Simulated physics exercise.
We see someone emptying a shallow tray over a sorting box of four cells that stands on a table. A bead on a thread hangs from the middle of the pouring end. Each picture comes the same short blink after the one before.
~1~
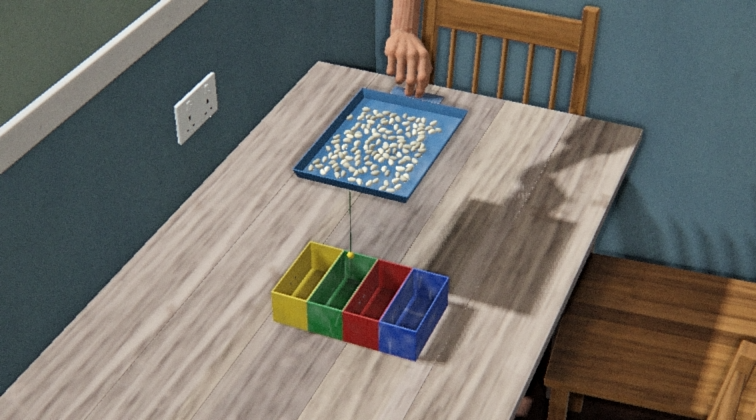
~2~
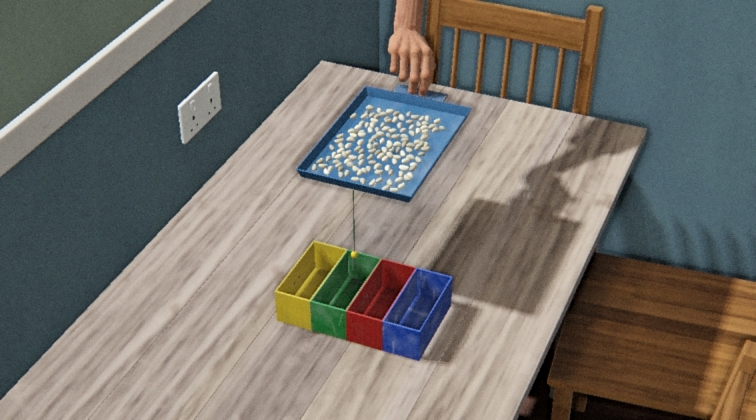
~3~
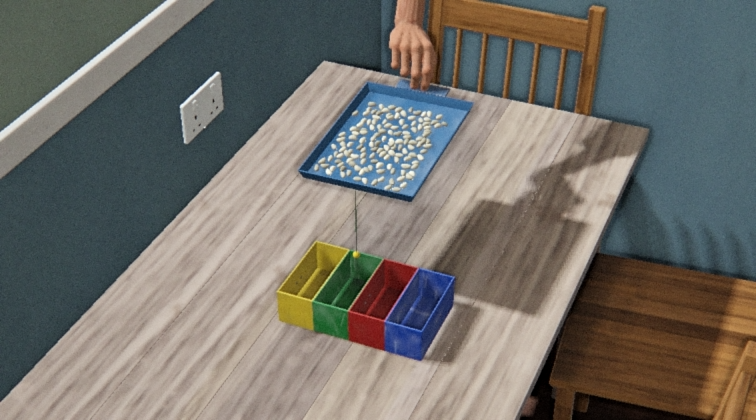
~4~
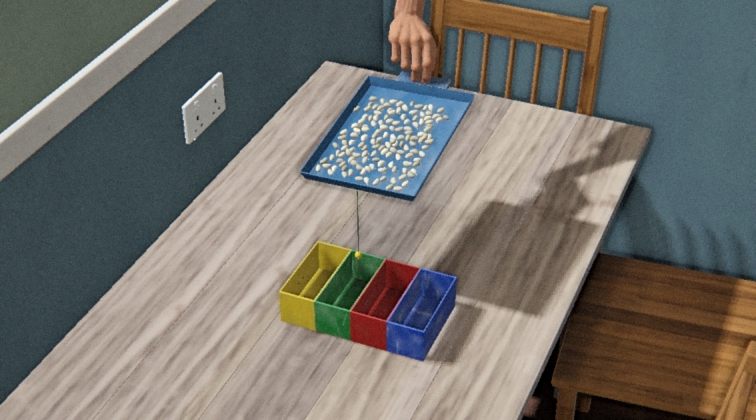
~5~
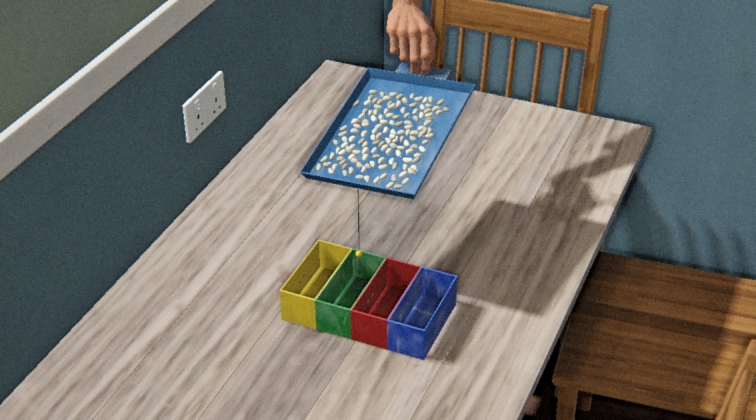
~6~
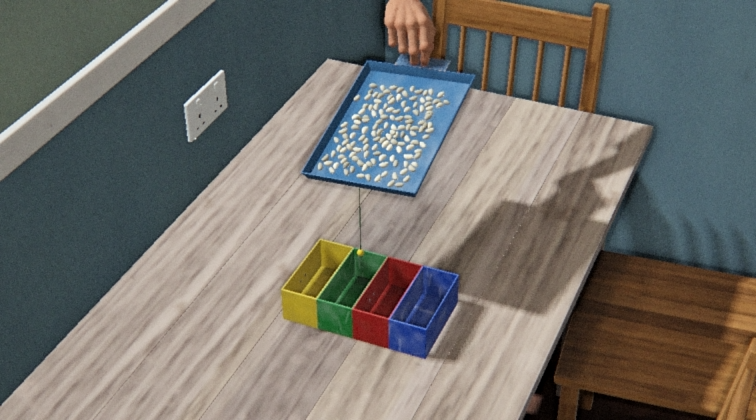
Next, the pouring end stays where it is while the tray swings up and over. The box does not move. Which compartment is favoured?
It favours the yellow compartment.
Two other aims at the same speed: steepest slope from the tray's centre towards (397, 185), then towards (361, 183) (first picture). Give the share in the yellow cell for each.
In turn 0 and 20 in a hundred.
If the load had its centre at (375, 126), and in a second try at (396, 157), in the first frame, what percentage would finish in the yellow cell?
First some 50, then 40 per cent.
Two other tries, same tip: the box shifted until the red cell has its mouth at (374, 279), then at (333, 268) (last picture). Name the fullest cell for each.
The first try: That yellow cell. The second: The cell in green.
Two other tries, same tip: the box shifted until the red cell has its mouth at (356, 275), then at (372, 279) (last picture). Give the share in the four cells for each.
First some 100, then 90 per cent.
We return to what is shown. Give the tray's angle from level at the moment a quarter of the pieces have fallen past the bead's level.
Near 95 degrees.
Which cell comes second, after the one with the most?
Second comes the cell in green.
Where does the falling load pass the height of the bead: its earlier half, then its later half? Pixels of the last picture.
First near (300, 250), later near (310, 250).
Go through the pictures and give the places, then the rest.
Corners of the pouring end at (297, 168) and (406, 194), level; middle of the load at (372, 146), white beans; bead on its thread at (351, 255); yellow cell at (290, 308); green cell at (325, 318); red cell at (361, 328); blue cell at (398, 339), in the first picture.
Corners of the pouring end at (301, 168) and (409, 194), level; middle of the load at (376, 145), in the second picture.
Corners of the pouring end at (303, 169) and (411, 193), tipped barely, lowest at the left corner; middle of the load at (378, 143), in the third picture.
Corners of the pouring end at (304, 170) and (412, 193), tipped a little, lowest at the left corner; middle of the load at (379, 140), in the fourth picture.
Corners of the pouring end at (305, 170) and (412, 191), tipped a little, lowest at the left corner; middle of the load at (379, 136), in the fifth picture.
Corners of the pouring end at (306, 171) and (413, 190), tipped a little, lowest at the left corner; middle of the load at (380, 131); yellow cell at (300, 306); green cell at (335, 316); red cell at (371, 326); blue cell at (408, 336), in the sixth picture.
Soon after the last picture, tray tipped steeply; nearly all on the tray; a stray few falling or outside the box.
A little later, tray tipped right over; most on the tray; a small part in the yellow cell; a stray few in the green cell; a small part falling or outside the box.
Later still, tray tipped past a quarter turn; about a third in the yellow cell; a small part in the green cell; a stray few in the red cell; a stray few in the blue cell; about half falling or outside the box.
At rest, tray tipped past a quarter turn; about a third in the yellow cell; a small part in the green cell; a stray few in the red cell; a stray few in the blue cell; about half outside the box.
